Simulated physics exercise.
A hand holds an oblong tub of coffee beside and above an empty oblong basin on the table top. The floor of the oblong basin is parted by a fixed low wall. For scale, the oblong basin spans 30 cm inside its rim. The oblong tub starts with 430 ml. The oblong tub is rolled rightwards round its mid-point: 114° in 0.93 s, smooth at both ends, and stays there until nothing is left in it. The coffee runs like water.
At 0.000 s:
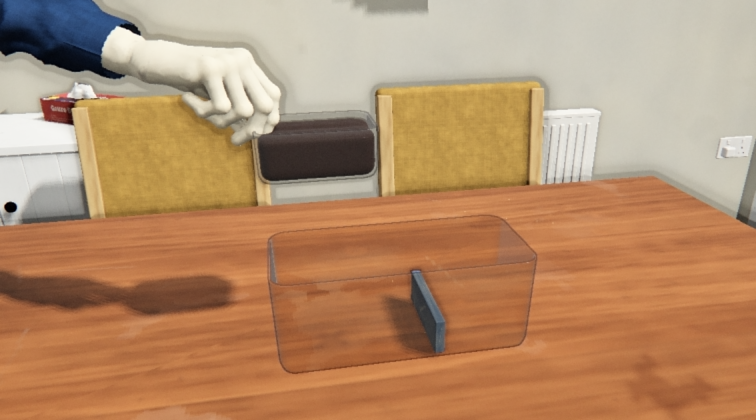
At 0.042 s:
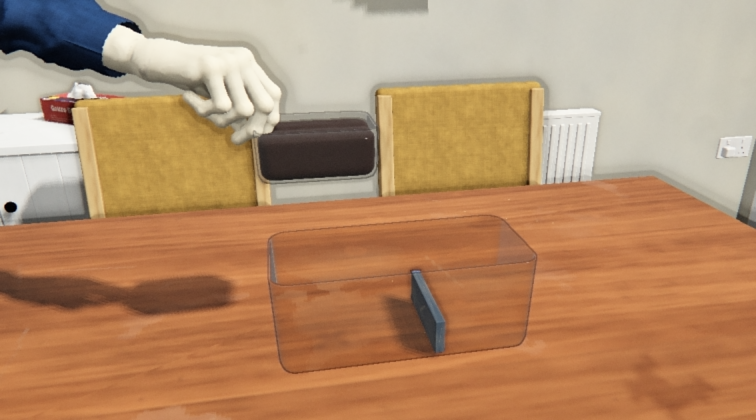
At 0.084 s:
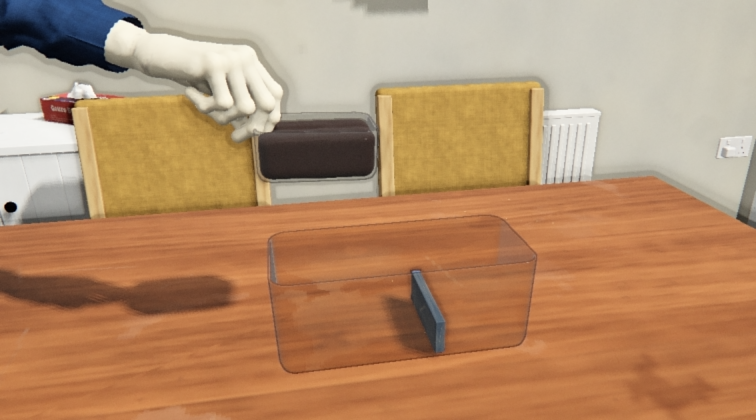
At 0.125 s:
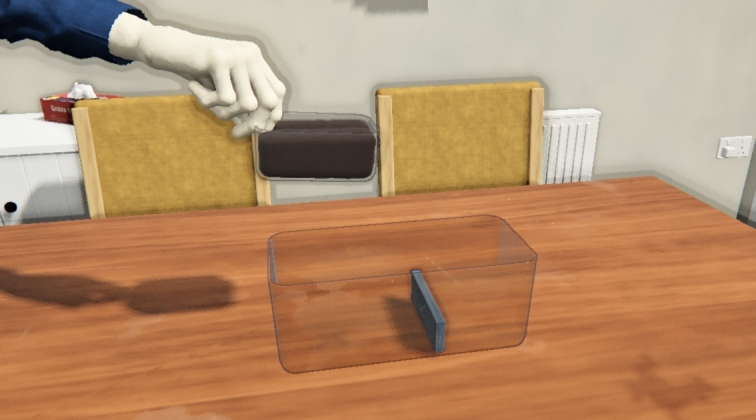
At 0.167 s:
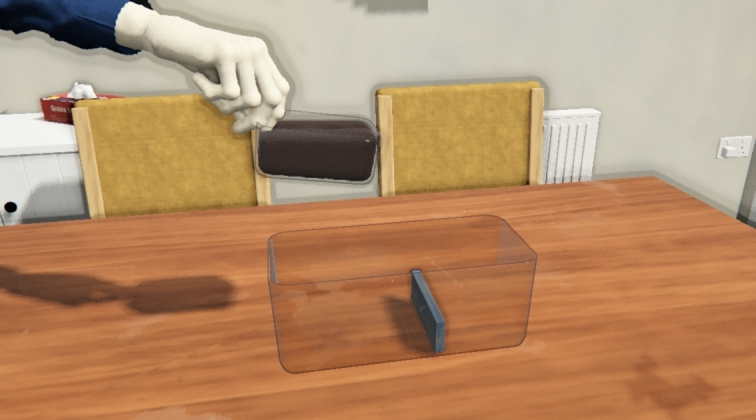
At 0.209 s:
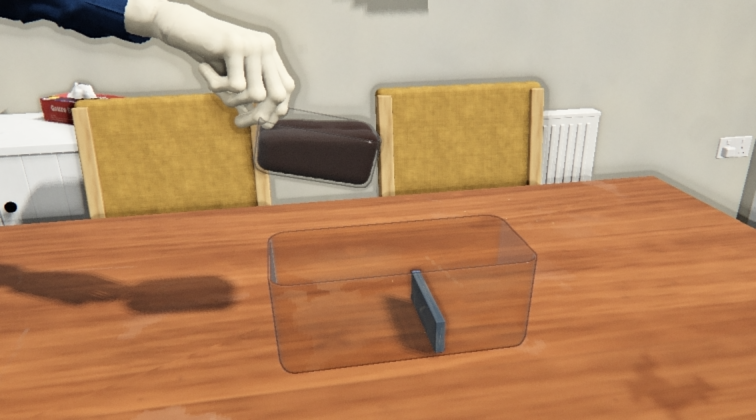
A pale gloved hand in a dark blue sleeve holds a clear oblong tub of dark brown coffee above a wooden table, seen from slightly above in a room with grey walls. Below it stands a clear, empty basin with a blue-grey upright divider inside, and two mustard-backed chairs stand behind. The hand slowly tilts the tub a little rightwards, while the camera stays still.
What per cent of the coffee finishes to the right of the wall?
Roughly 50 per cent is past the wall.
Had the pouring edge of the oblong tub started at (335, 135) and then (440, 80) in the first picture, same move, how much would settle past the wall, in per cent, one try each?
In turn about 5 and 70 per cent.
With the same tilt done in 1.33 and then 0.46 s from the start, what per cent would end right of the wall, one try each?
In turn about 55 and 15 per cent.
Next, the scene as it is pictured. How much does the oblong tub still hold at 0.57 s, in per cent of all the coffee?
About 24 per cent.
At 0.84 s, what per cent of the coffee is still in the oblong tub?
About 2 per cent.
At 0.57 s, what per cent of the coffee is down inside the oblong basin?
About 32 per cent.
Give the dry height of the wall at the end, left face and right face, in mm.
Left about 34 mm, right about 28 mm.
Then, 0.57 s in, the tilt is 78° and 25 per cent is still to pour, 10 is left of the wall and 21 right of it.
Then, 0.84 s in, the tilt is 112° and 2 per cent is still to pour, 42 is left of the wall and 50 right of it.
Then, 1.12 s in, the tilt is 114° and 0 per cent is still to pour, 49 is left of the wall and 50 right of it.
Then, 1.43 s in, the tilt is 114° and 0 per cent is still to pour, 49 is left of the wall and 50 right of it.
Finally, 49 per cent lies left of the wall, 50 right of it and 1 outside.
